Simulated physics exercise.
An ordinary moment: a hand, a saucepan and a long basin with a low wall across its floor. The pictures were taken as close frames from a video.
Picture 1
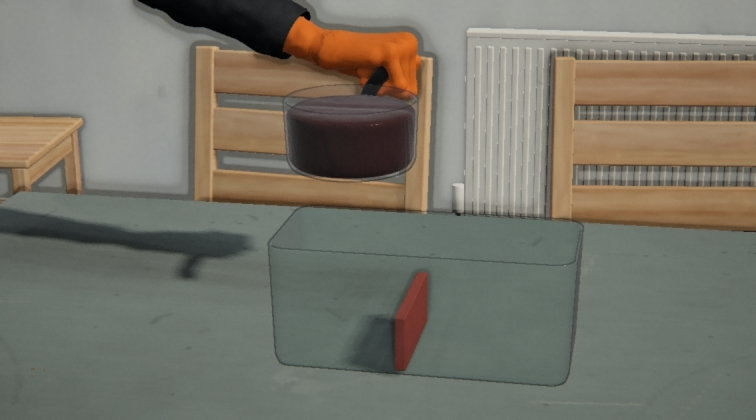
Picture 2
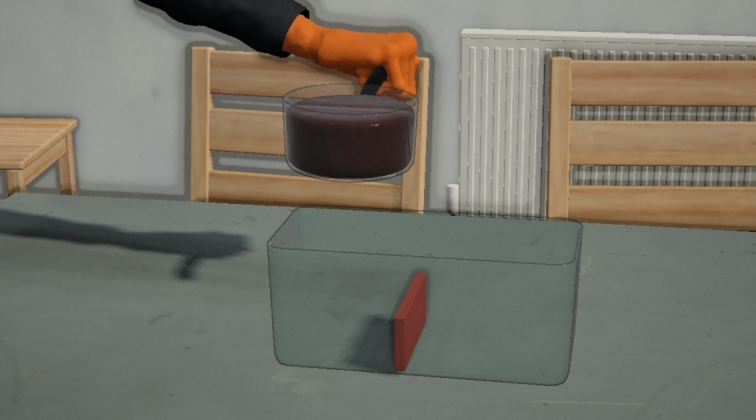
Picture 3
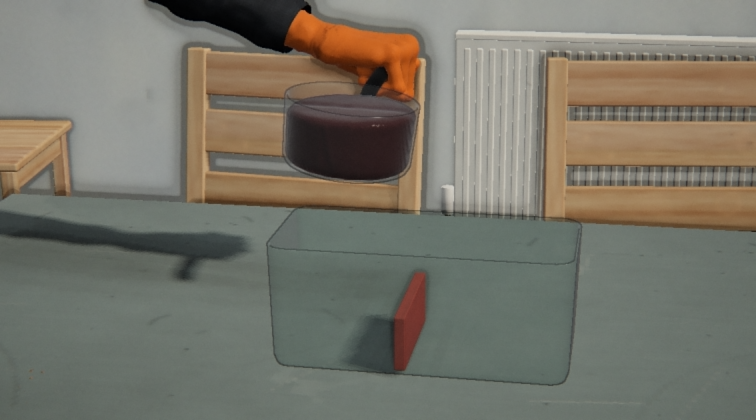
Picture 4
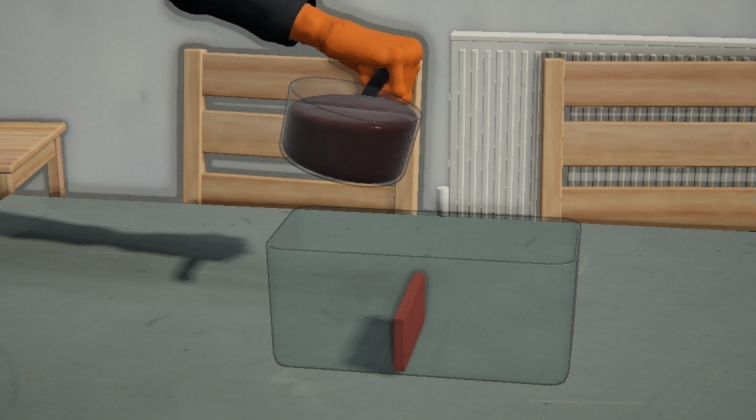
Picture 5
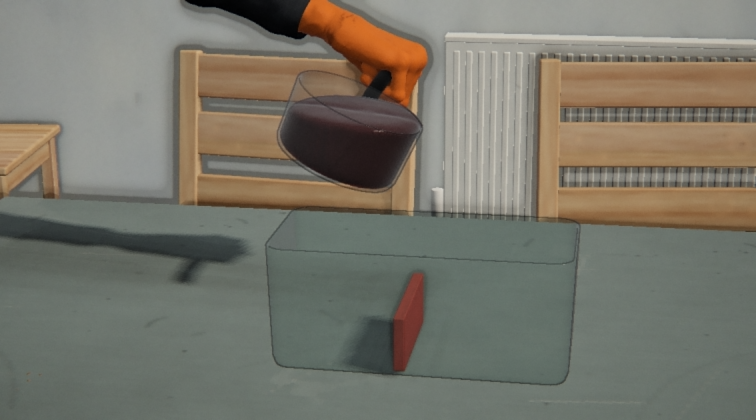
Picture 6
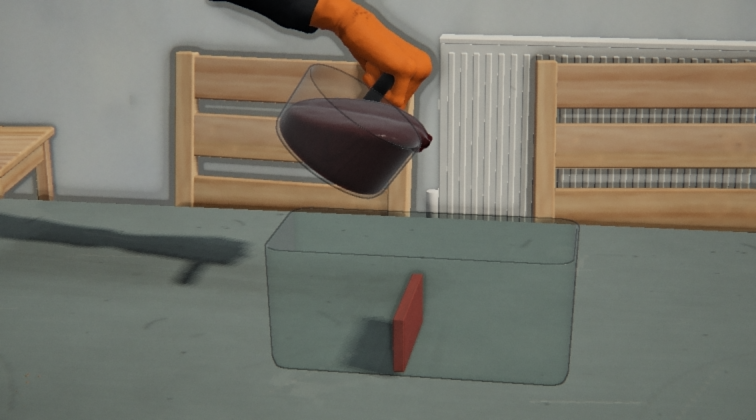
Above a clear basin, an orange-gloved hand tilts a saucepan right and wine crosses its rim.
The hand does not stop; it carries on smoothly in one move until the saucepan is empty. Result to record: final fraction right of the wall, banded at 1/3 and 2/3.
Most likely the right of the wall will hold upwards of two thirds.
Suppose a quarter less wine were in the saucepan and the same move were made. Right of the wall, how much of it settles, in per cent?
I'd put it at some 95 %.
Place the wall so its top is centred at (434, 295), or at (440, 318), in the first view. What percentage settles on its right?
First try around 75 percent; second try around 55 percent.
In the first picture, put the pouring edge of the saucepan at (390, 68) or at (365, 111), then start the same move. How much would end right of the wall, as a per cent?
Roughly 80 per cent, and 45 per cent.
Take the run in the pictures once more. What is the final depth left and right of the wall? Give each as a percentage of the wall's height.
Once it is still, the left part shows 10 per cent and the right part 50.
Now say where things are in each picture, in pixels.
In the first picture, it leans 0°; its right rim is at (416, 103); the wine meets the walls at (290, 106) and (415, 111); the long basin's rim runs from (284, 227) to (579, 244); the wall's top is at (412, 296).
In the second picture, it leans 2°; its right rim is at (416, 105); the wine meets the walls at (290, 105) and (415, 111).
In the third picture, it leans 6°; its right rim is at (418, 111); the wine meets the walls at (291, 103) and (416, 113).
In the fourth picture, it leans 14°; its right rim is at (420, 120); the wine meets the walls at (292, 103) and (418, 116).
In the fifth picture, it leans 24°; its right rim is at (420, 132); the wine meets the walls at (291, 105) and (418, 125); 2 per cent is over the edge.
In the sixth picture, it leans 35°; its right rim is at (418, 147); the wine meets the walls at (285, 106) and (408, 131); 6 per cent is over the edge.
A moment on, the saucepan is tipped on its side and 24 per cent is still to pour, 0 is left of the wall and 43 right of it.
Next, the saucepan is tipped right over and 6 per cent is still to pour, 4 is left of the wall and 85 right of it.
Then the saucepan is tipped right over and 1 per cent is still to pour, 7 is left of the wall and 91 right of it.
Later the saucepan is tipped right over and 0 per cent is still to pour, 7 is left of the wall and 92 right of it.
Finally, 7 per cent lies left of the wall, 92 right of it and 1 outside.
